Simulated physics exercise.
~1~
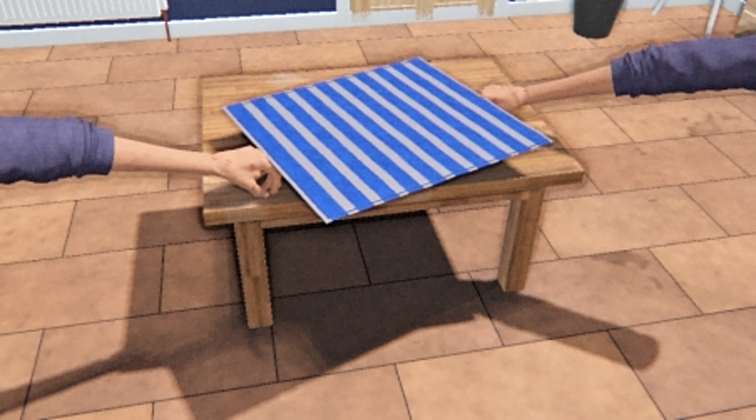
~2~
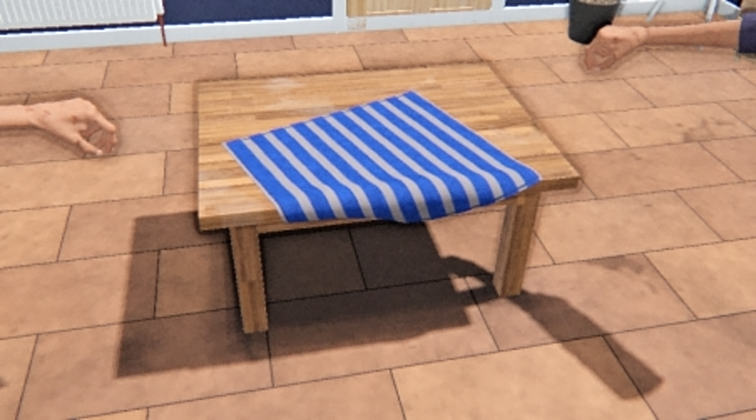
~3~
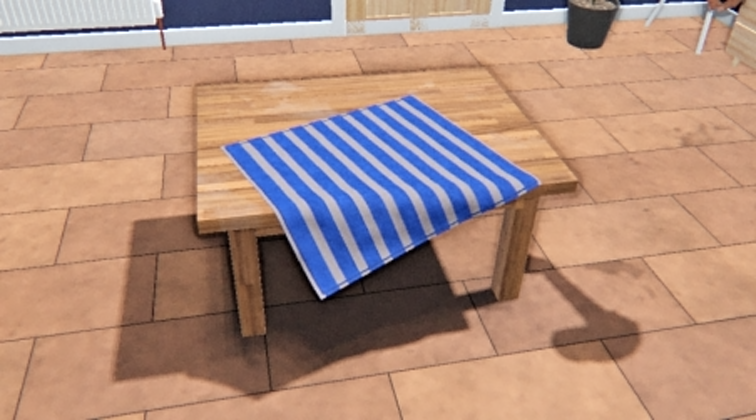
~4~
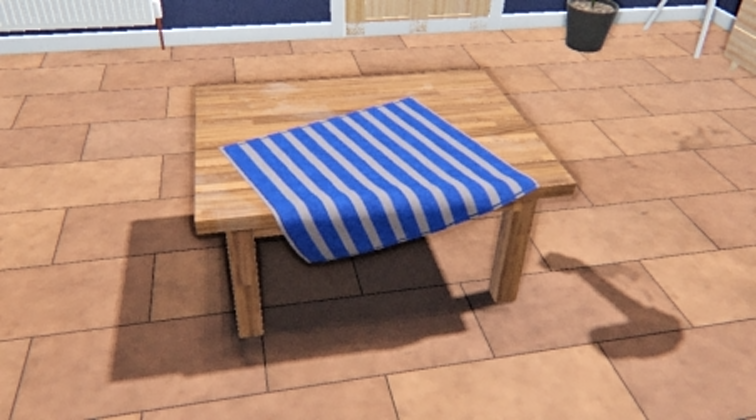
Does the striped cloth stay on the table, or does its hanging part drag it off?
The cloth stays on the table. Its front part hangs over the near edge while most of it still lies on top.
A striped cloth leaves two opening hands, droops over the wooden table's near edge and stays.
